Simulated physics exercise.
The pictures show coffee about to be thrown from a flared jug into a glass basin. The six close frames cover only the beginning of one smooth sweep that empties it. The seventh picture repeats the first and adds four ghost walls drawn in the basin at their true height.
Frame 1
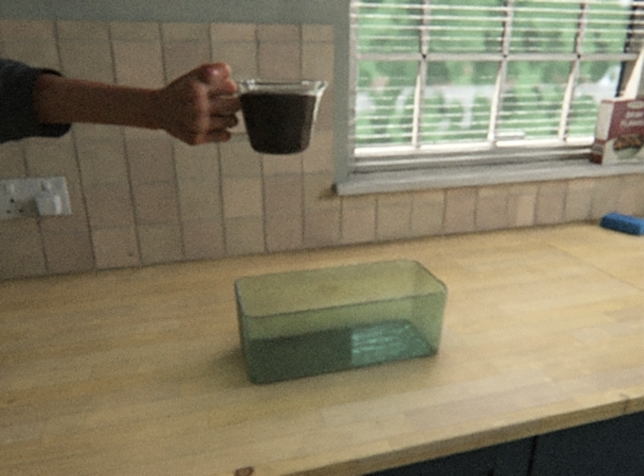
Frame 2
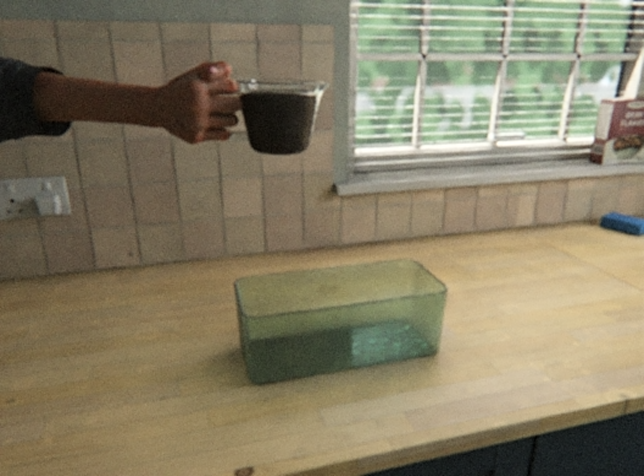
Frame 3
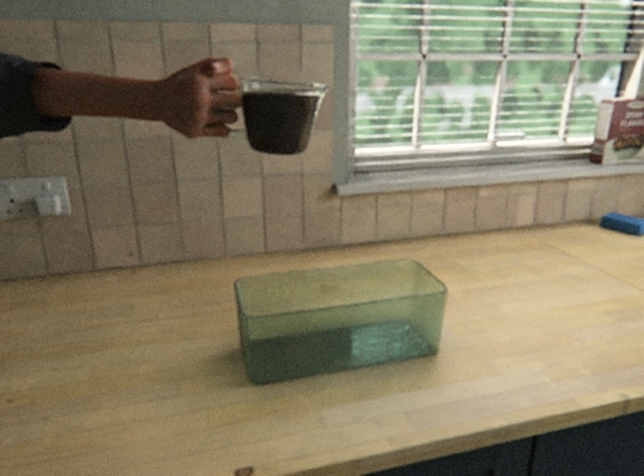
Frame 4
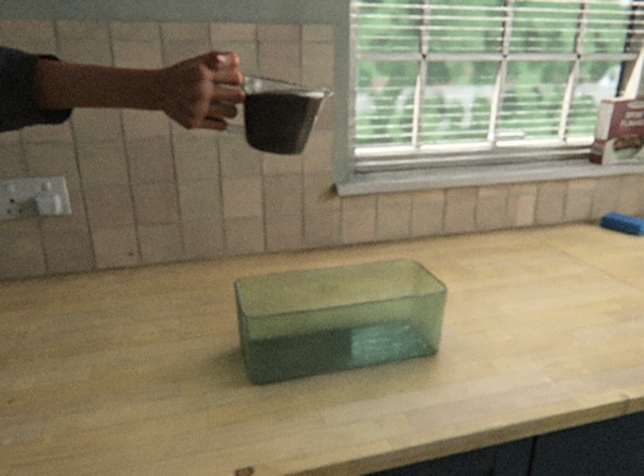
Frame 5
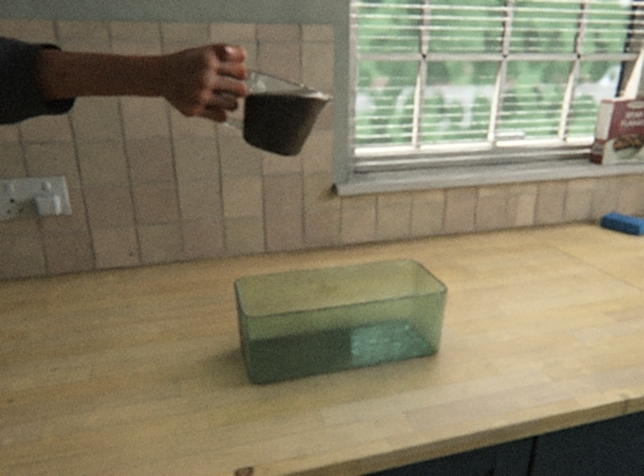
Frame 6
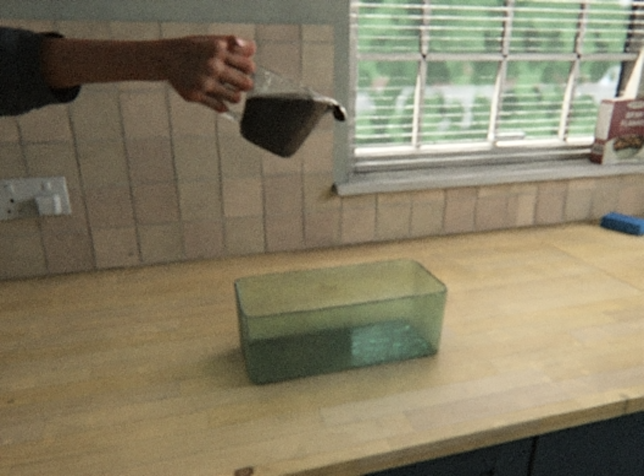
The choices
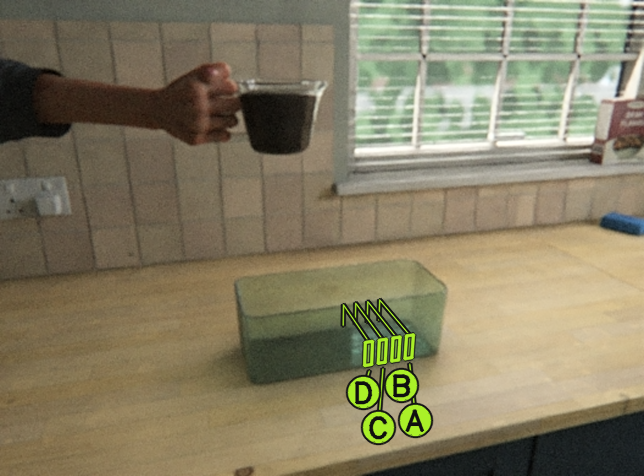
In the video, a hand holds a flared glass jug of dark coffee above and behind a green-tinted glass basin on a wooden counter, then gradually tilts it to the right until a little coffee passes over the lip.
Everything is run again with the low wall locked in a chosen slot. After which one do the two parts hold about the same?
I would pick position B.
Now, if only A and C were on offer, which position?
Here it is position C.
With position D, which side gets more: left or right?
More ends on the right.
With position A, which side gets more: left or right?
The left side.
On the marked copy, A at (409, 363); B at (396, 366); C at (383, 368); D at (369, 370).
With A, about 86 % ends left of the wall and 9 % right of it; 5 % is lost outside.
With B, about 49 % ends left of the wall and 48 % right of it; 3 % is lost outside.
With C, about 22 % ends left of the wall and 75 % right of it; 3 % is lost outside.
With D, about 9 % ends left of the wall and 87 % right of it; 3 % is lost outside.
